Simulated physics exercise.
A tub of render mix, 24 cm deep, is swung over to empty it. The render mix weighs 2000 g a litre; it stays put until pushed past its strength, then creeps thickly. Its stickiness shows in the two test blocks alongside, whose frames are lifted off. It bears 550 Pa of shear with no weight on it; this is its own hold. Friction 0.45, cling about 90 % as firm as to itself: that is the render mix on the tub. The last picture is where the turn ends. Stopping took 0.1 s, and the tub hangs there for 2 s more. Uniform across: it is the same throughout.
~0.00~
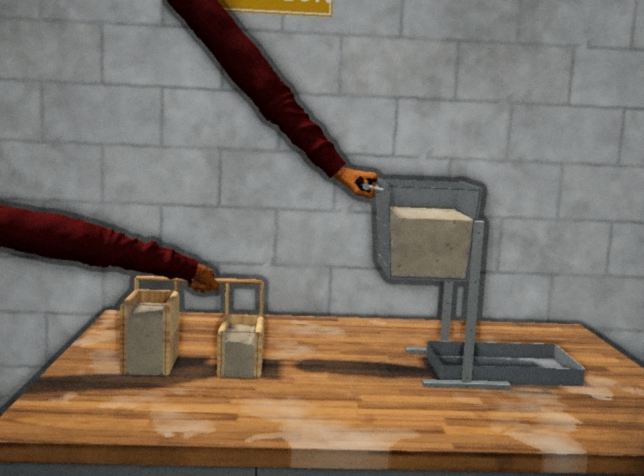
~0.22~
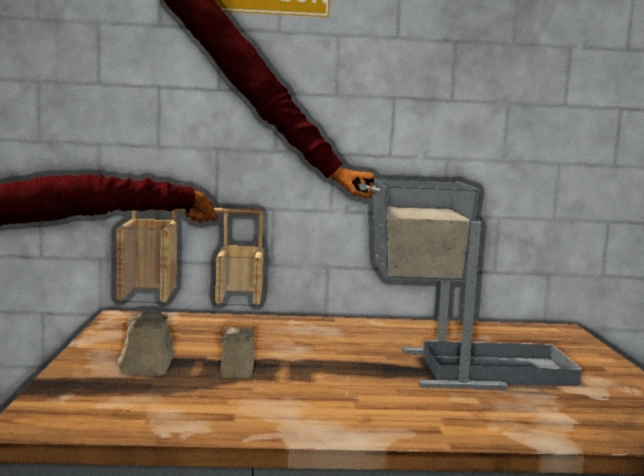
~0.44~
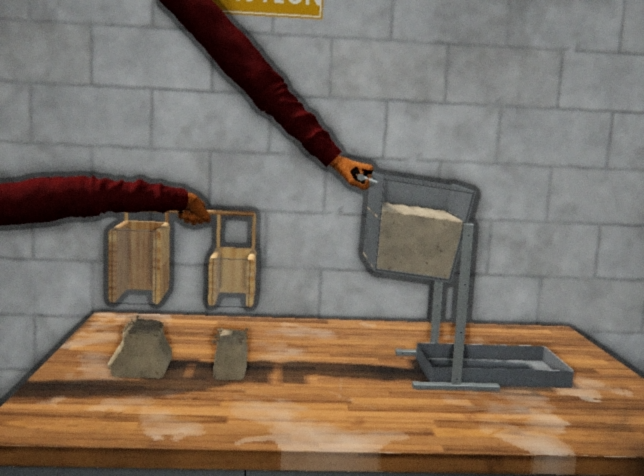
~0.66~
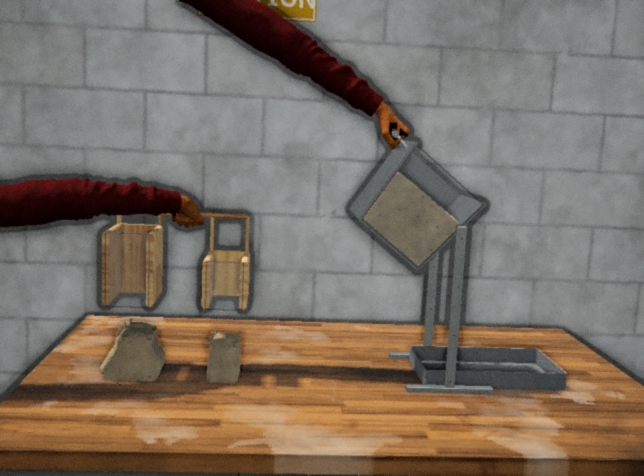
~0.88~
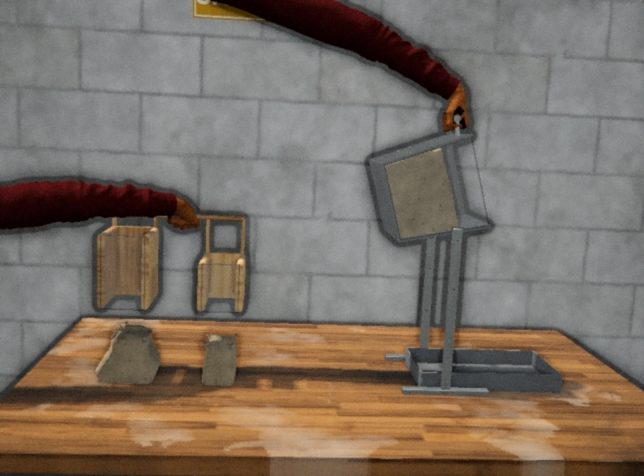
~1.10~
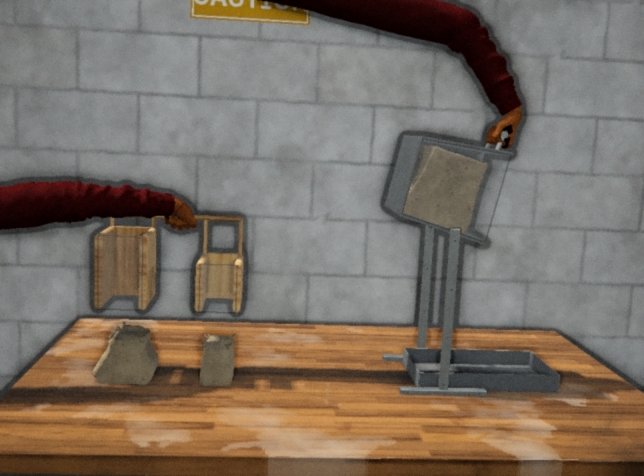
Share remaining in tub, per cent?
Approx. 44 %.
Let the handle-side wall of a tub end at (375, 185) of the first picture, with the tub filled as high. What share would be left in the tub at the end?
Near 35 per cent.
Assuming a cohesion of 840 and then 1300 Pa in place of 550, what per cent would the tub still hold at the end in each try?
45 %, then 95 %.
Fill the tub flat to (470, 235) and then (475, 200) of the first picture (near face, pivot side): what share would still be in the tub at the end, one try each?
Respectively 60 percent and 35 percent.
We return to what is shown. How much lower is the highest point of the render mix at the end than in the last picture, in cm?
About 13 cm.
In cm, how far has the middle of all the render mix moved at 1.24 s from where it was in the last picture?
Roughly 7 cm.
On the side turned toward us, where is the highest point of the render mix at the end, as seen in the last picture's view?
Looking at the last picture, I'd put it at about (433, 198).
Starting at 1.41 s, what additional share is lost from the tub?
Load share from then on: Near 4 %.
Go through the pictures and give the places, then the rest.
Handle-side rim at (390, 186), tilt 0 degrees; top of the render mix at (463, 219); blocks stand 17 cm, 11 cm (left to right), in the first frame.
Handle-side rim at (387, 186), tilt 0 degrees; top of the render mix at (460, 219); blocks stand 14 cm, 11 cm (left to right), in the second frame.
Handle-side rim at (385, 178), tilt 6 degrees; top of the render mix at (388, 211); blocks stand 13 cm, 10 cm (left to right), in the third frame.
Handle-side rim at (418, 145), tilt 38 degrees; top of the render mix at (401, 174); blocks stand 13 cm, 10 cm (left to right), in the fourth frame.
Handle-side rim at (472, 138), tilt 74 degrees; top of the render mix at (440, 151); blocks stand 13 cm, 10 cm (left to right), in the fifth frame.
Handle-side rim at (511, 156), tilt 102 degrees; top of the render mix at (435, 148); blocks stand 13 cm, 10 cm (left to right), in the sixth frame.
After 1.24 s, the tub is at 102 degrees and holds 87 %.
After 1.41 s, the tub is at 102 degrees and holds 48 %.
After 1.58 s, the tub is at 102 degrees and holds 44 %.
After 1.75 s, the tub is at 102 degrees and holds 44 %.
After 3.10 s, at the end, the tub is at 102 degrees and holds 44 %.
